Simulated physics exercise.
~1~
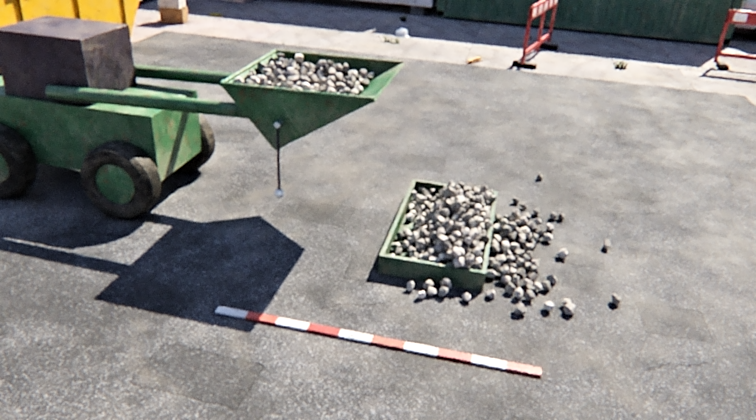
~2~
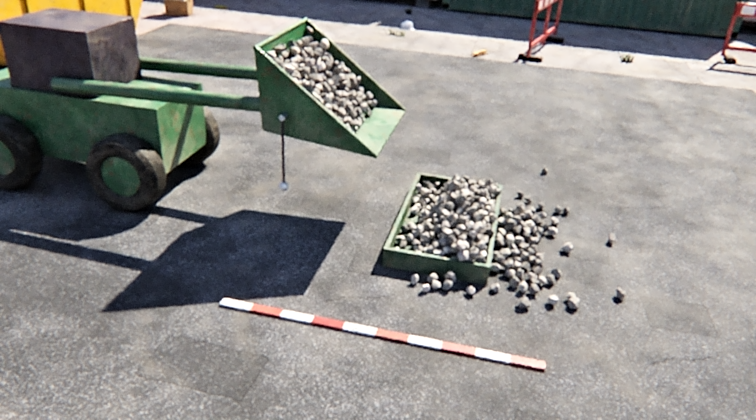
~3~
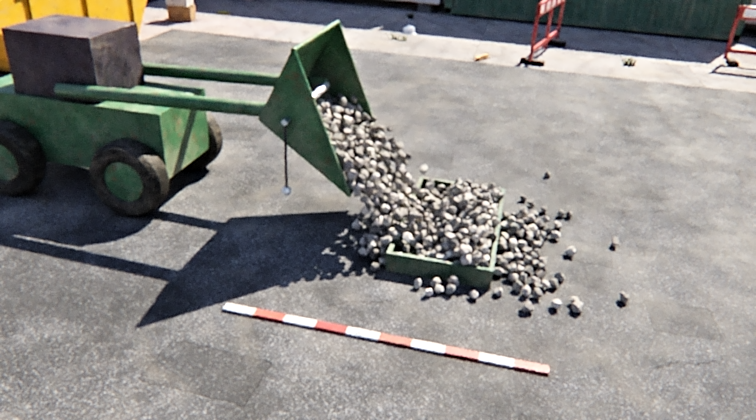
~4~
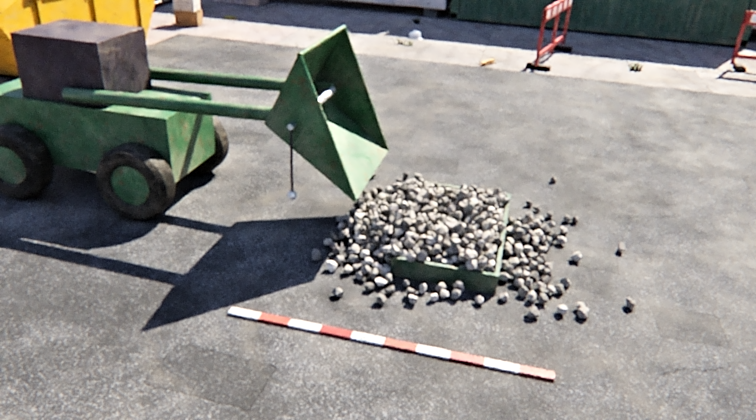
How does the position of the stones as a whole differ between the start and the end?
At the start, many of the stones are up in the raised bucket, with the rest in and around the bin. By the end the stones as a whole lie lower and further to the right, all gathered in and around the bin.
A green loader on the left holds a raised bucket of pale grey stones above a sunlit tarmac yard, seen from above in a slightly swaying view. In front of it sits a low green bin already heaped with stones, some scattered on its right, with a red-and-white striped staff lying nearby. The bucket tips forward, holding its load at first, then the stones pour down in a stream. Many land short of the bin and others pile onto the heap inside. The bucket stays tilted and empty, above a broad mound that spreads around the bin's near left side.
